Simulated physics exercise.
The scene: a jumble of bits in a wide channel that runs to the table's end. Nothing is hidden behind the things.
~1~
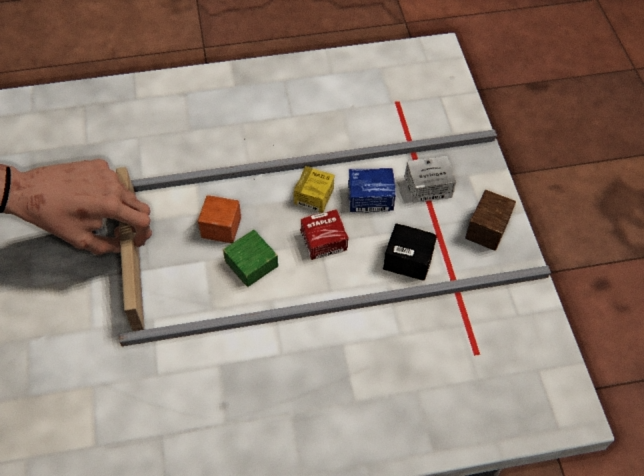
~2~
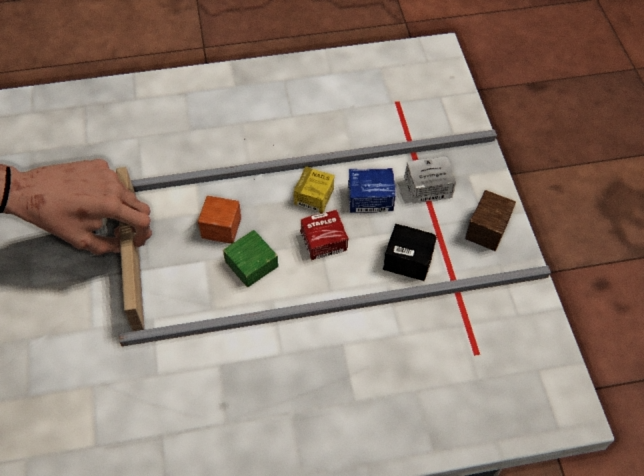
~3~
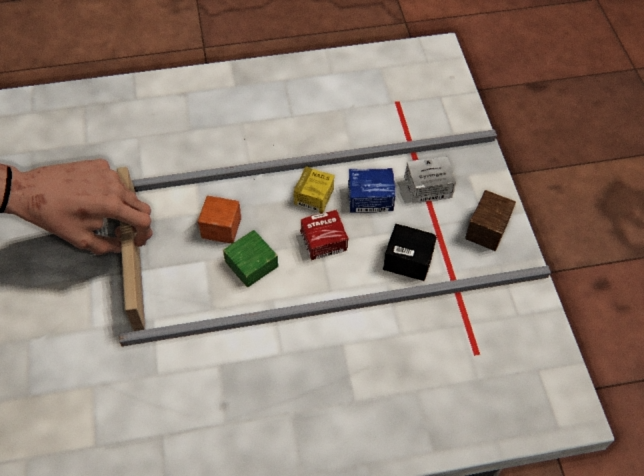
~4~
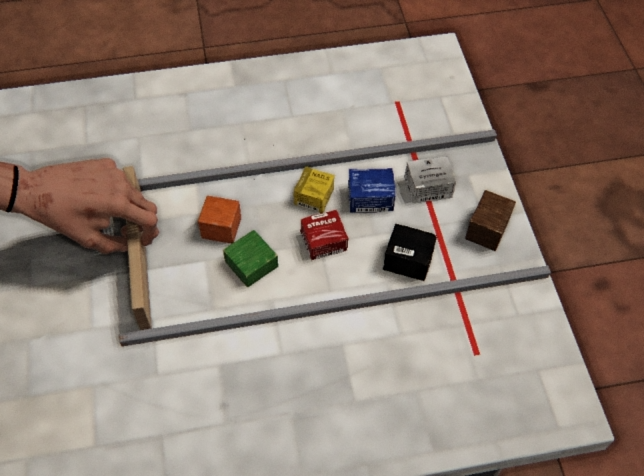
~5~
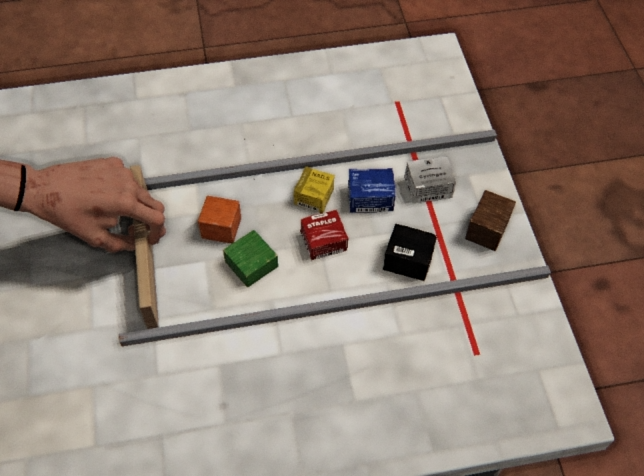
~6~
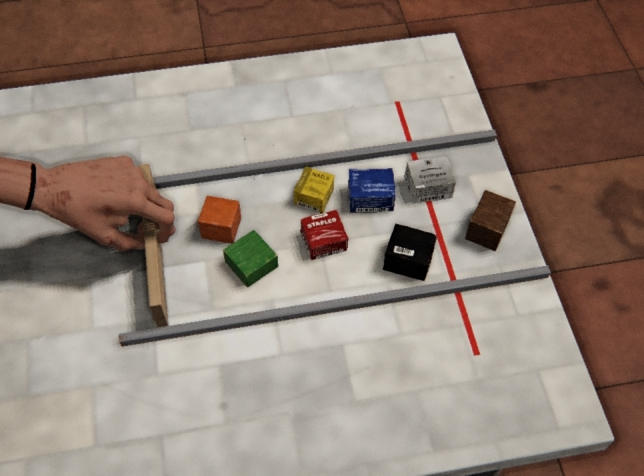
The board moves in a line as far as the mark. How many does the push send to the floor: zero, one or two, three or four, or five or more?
As it turns out, the number that fall off is one or two.
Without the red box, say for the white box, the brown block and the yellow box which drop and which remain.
The white box falls; the brown block is kept; the yellow box does not fall.
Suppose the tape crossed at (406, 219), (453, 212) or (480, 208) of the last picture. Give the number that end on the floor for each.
The counts: 1, 3 and 5.
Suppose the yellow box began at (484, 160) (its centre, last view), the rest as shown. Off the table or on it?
Then it is lost.
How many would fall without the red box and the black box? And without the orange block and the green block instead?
1 in the first case, 1 in the second.
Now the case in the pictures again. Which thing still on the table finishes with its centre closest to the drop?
The blue box.
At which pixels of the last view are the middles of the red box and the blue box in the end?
First (480, 200), then (506, 162).
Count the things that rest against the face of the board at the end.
2 of them.
Early on, none off yet; brown block at rest near (490, 220); white box at rest near (430, 180); black box at rest near (410, 252).
Finally, the number that fall off is one or two; lost, white box.
